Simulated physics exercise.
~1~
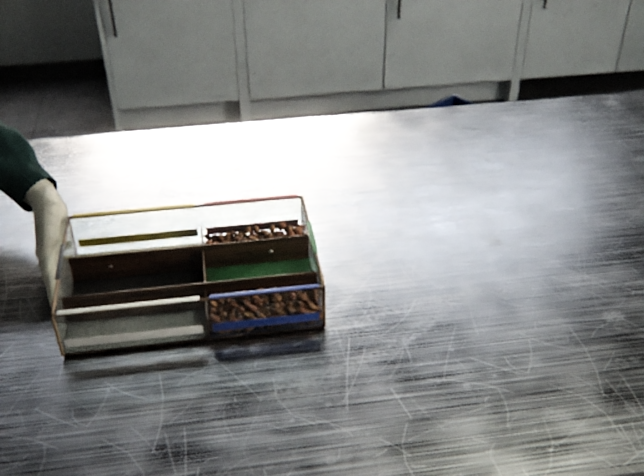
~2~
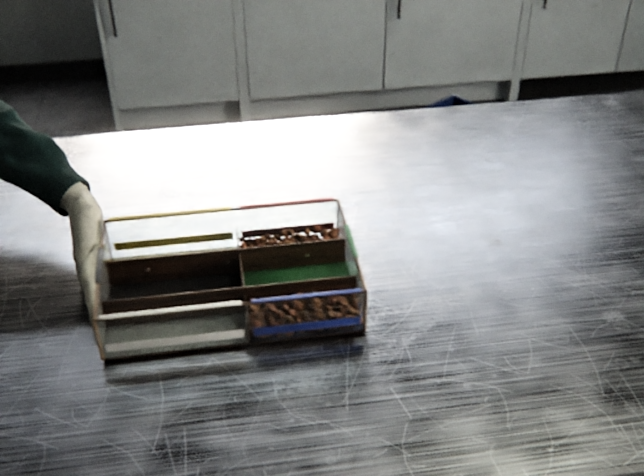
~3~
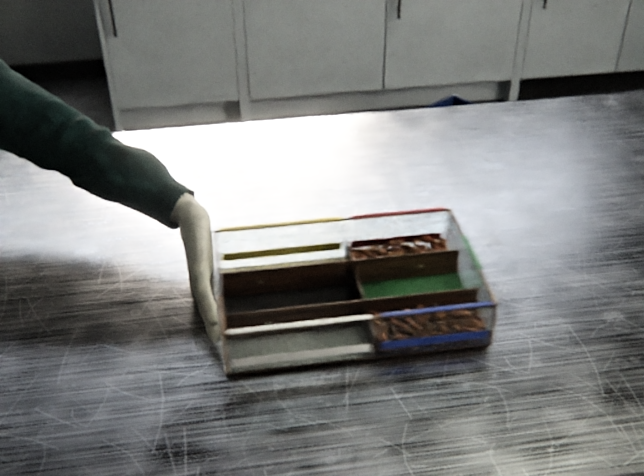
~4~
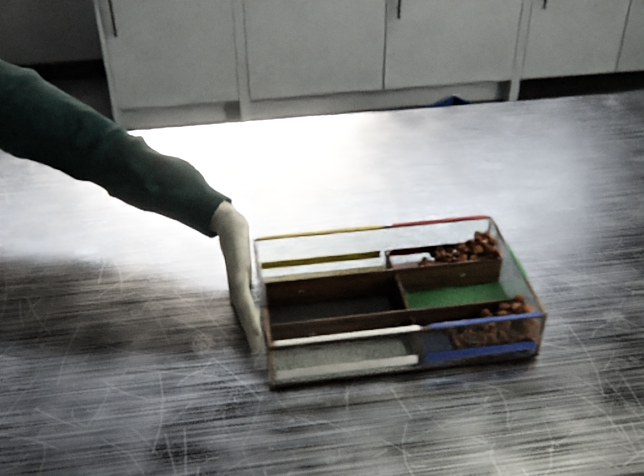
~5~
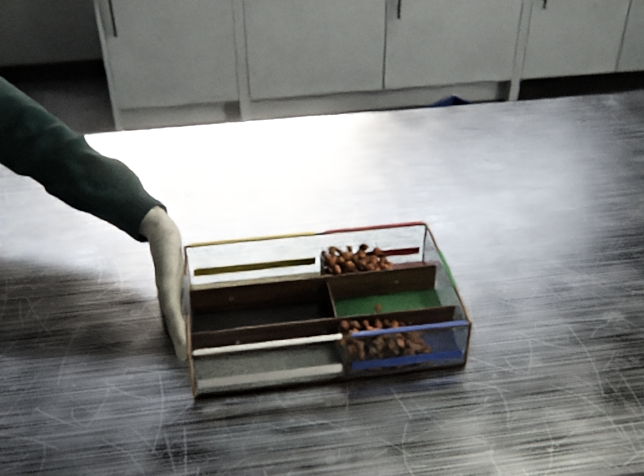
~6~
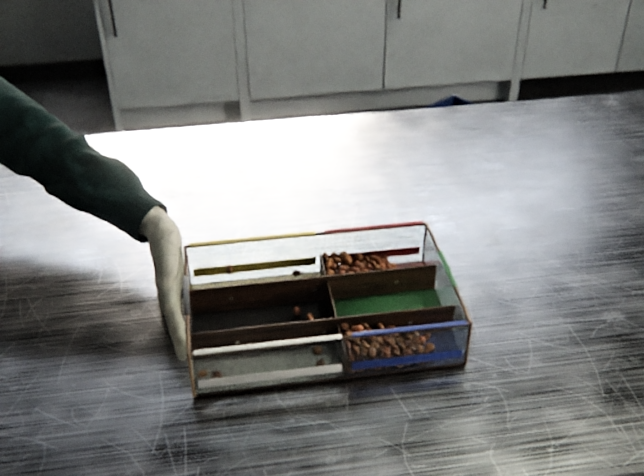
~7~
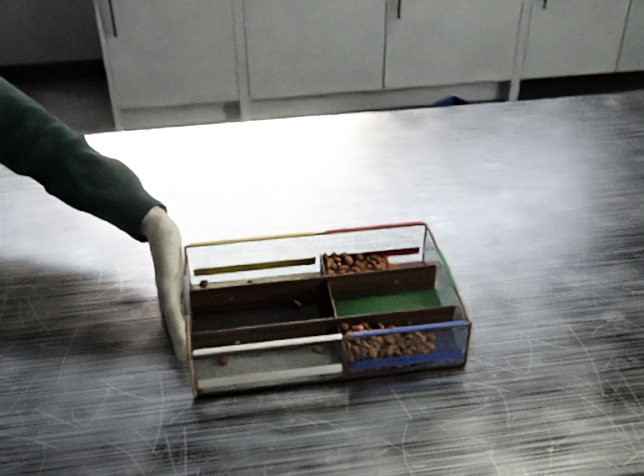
A hand slides a divided tray of kibble right, then left, spilling few pieces between compartments.
